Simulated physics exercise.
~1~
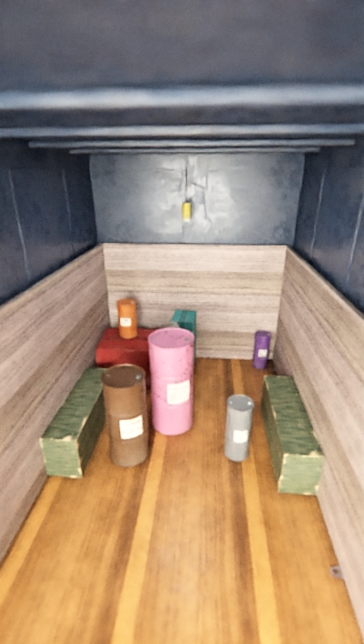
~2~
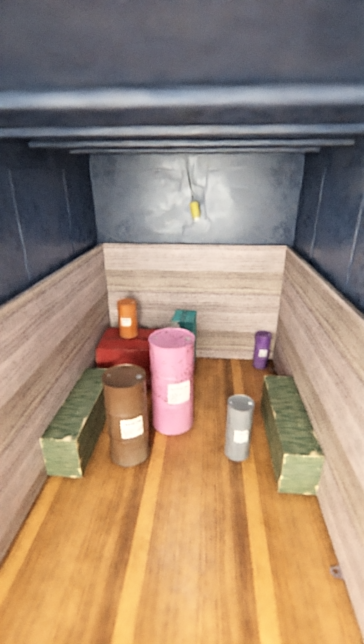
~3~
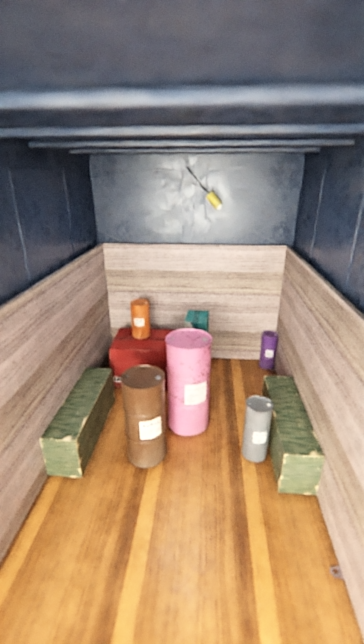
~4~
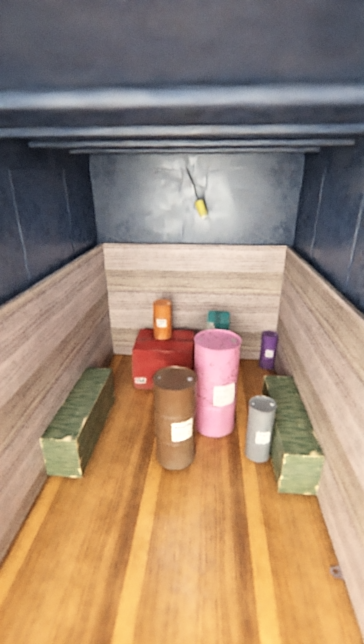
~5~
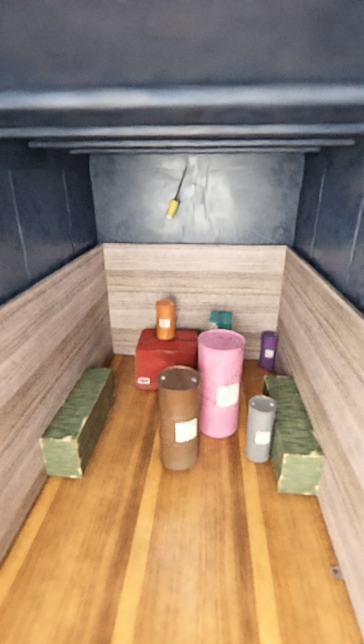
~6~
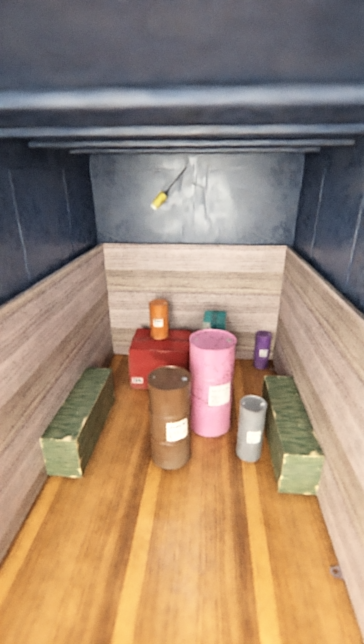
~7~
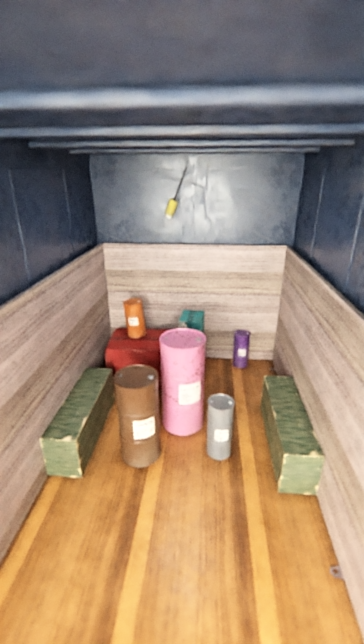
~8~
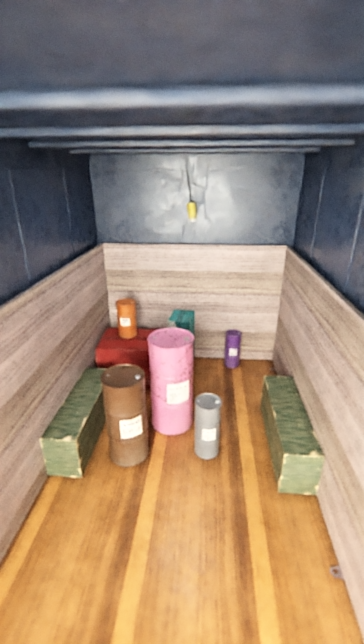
At first, brown and pink drums, an orange canister on a red box, a turquoise box, and grey and purple canisters stand between green wheel boxes in a van's load bay, beneath a hanging yellow lamp. The lamp swings right, and the load slides right across the wooden floor, the grey canister ending beside the right wheel box. The lamp then swings left, and everything slides back left, still upright. Finally the lamp hangs nearly straight, with most items back where they began, but the grey and purple canisters standing farther left than before.
